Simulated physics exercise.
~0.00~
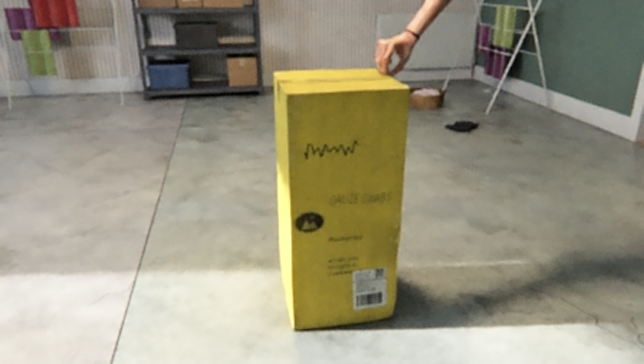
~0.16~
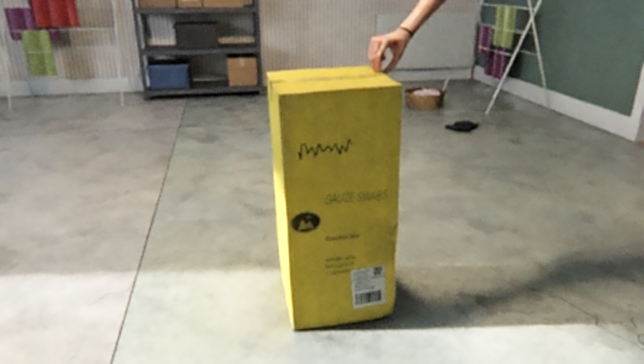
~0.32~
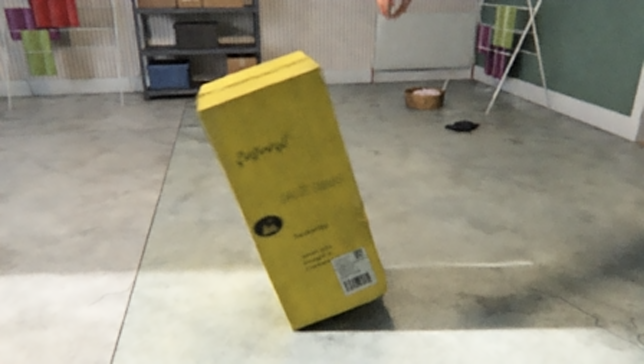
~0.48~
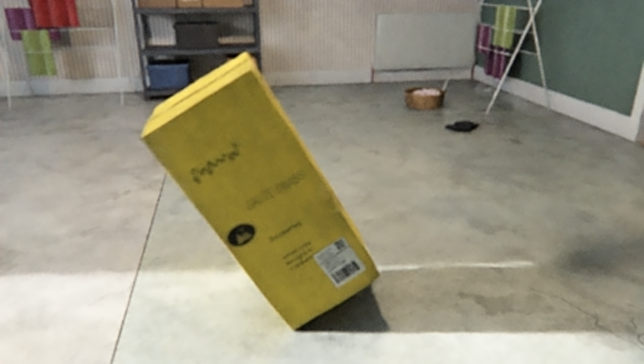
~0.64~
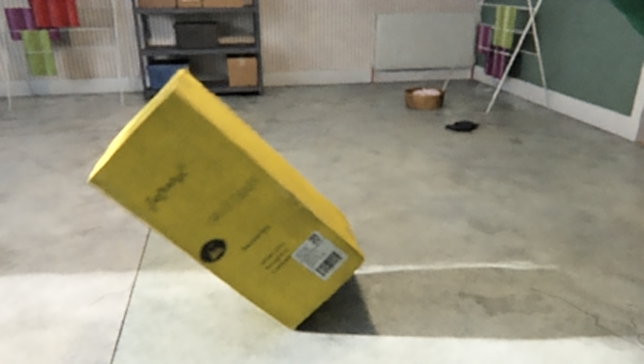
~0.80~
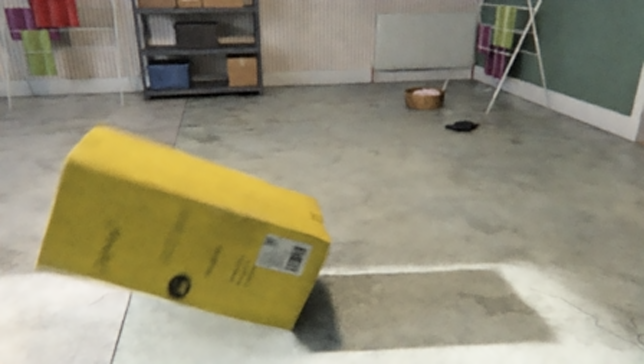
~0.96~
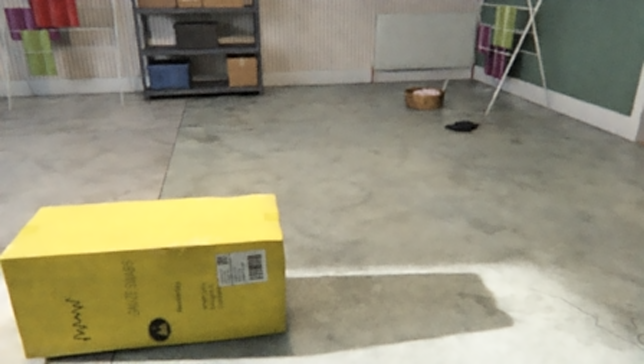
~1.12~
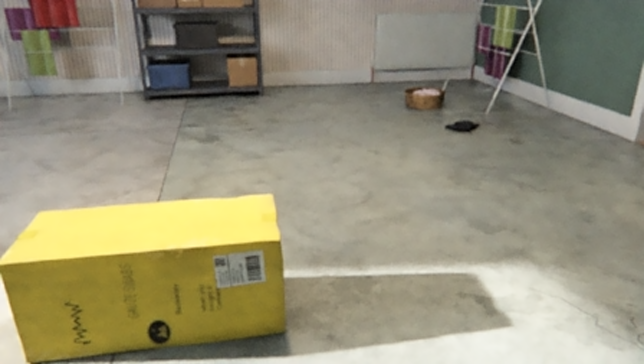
The clip opens on a tall yellow parcel standing upright on a concrete floor, with shelves of boxes and drying racks behind it. A hand reaches in from above and touches the top of the parcel, giving it a quick shove to the left. The hand lets go and draws back as the parcel begins to lean. It tips further and further to the left, pivoting near its lower edge while its shadow stretches across the floor. The parcel then drops onto its side and lies still at the lower left.
